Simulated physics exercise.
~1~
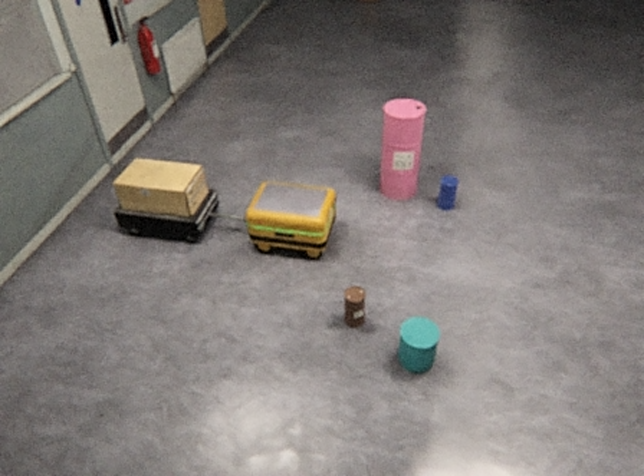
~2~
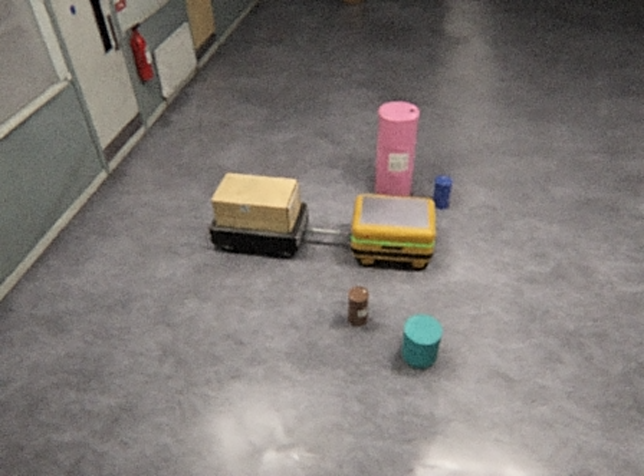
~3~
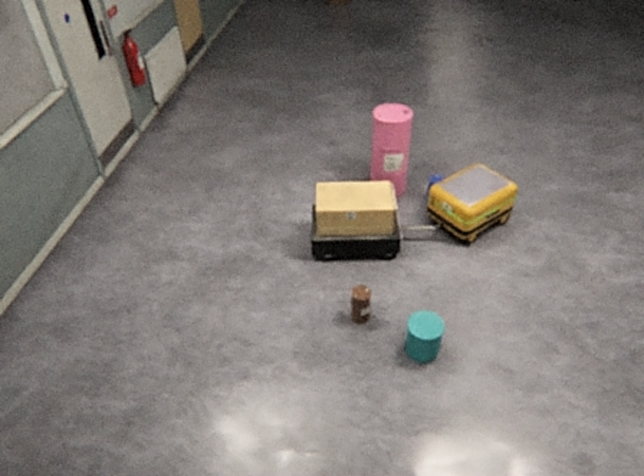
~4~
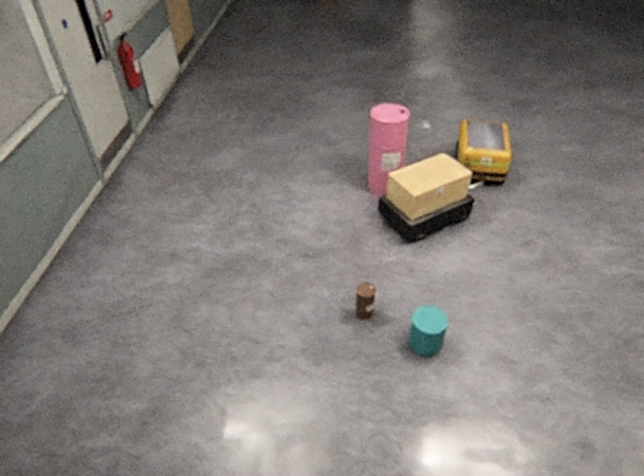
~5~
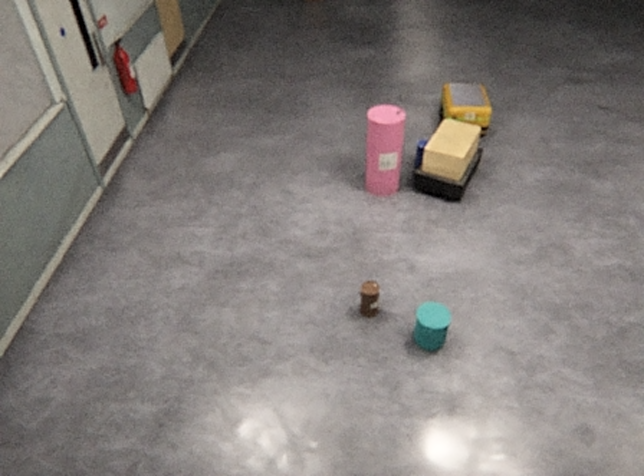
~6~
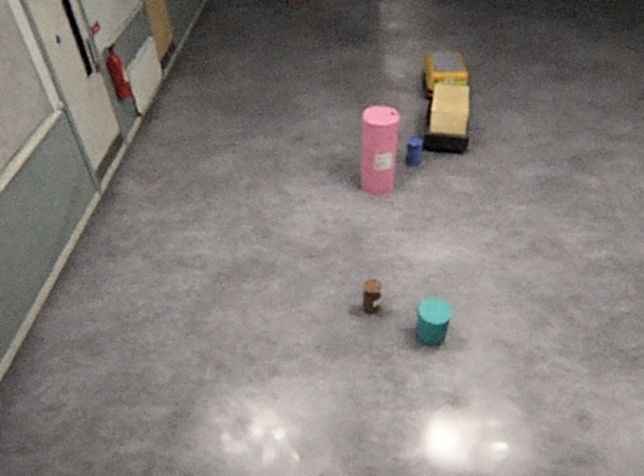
A yellow tug towing a boxed cart rolled right across the grey floor, then curved away past a pink drum, shifting a small blue canister, which ended still upright behind the drum while the brown canister and turquoise pail stayed put.
